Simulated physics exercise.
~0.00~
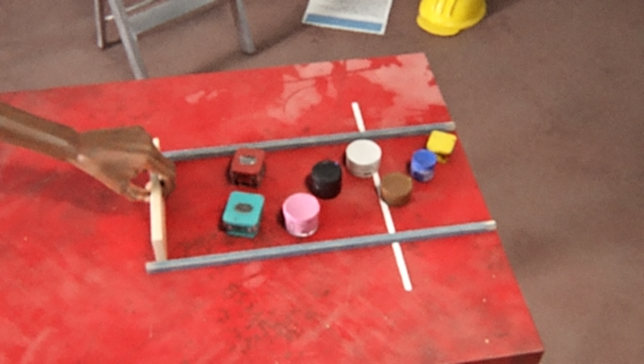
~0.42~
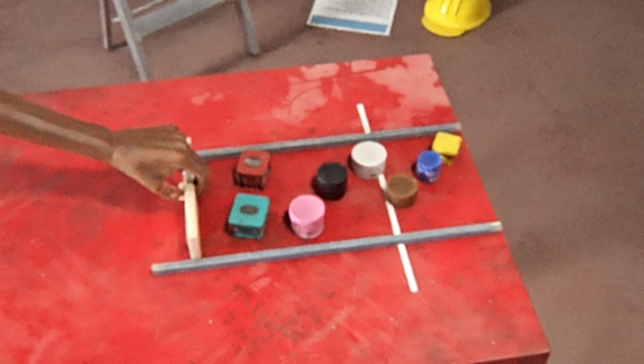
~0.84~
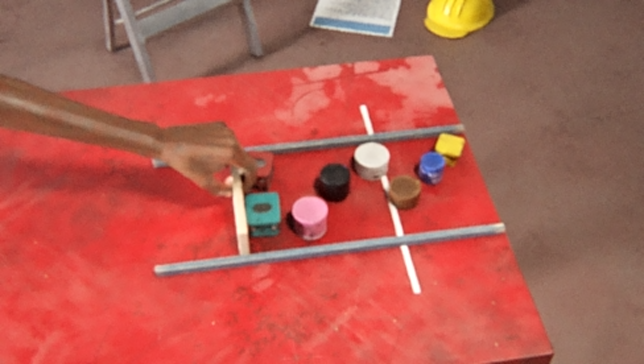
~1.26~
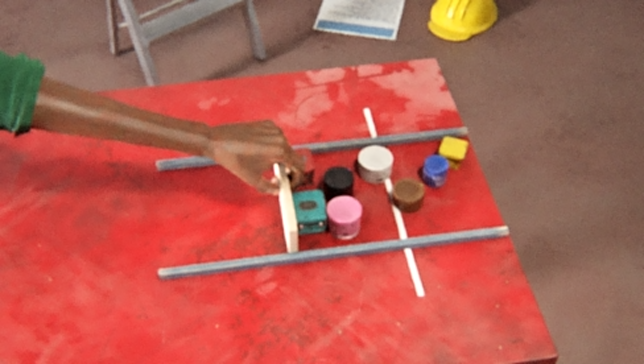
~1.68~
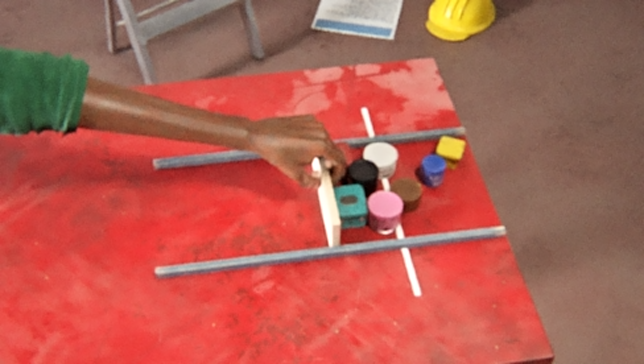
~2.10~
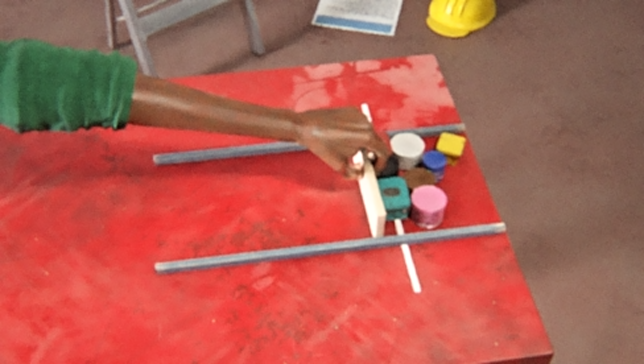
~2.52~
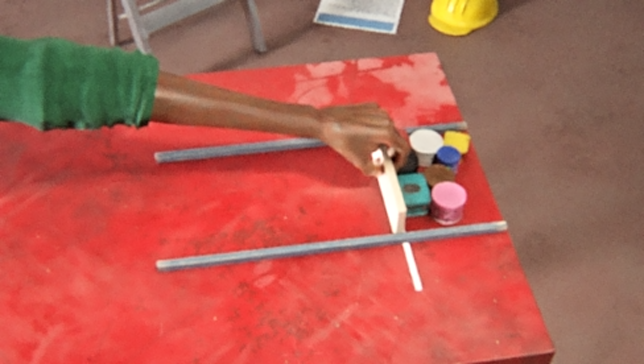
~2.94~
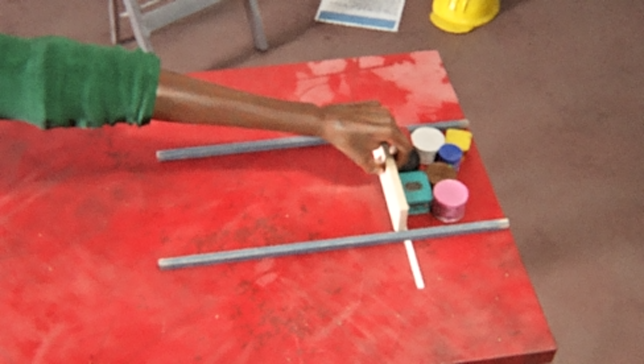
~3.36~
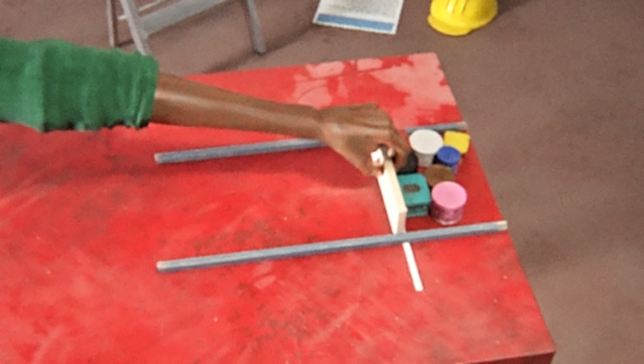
A red table fills the view from above, with two grey bars forming a channel toward its right end and a white tape line crossing it. A hand holds a pale upright board at the channel's left, facing scattered small cases, tins and lids in turquoise, red, pink, black, white, brown, blue and yellow. The hand slides the board right, reaching the turquoise and red cases first, then gathering the pink tin and black lid. The items bunch together past the tape. The board stops at the line, and everything stays crowded on the table near its edge.
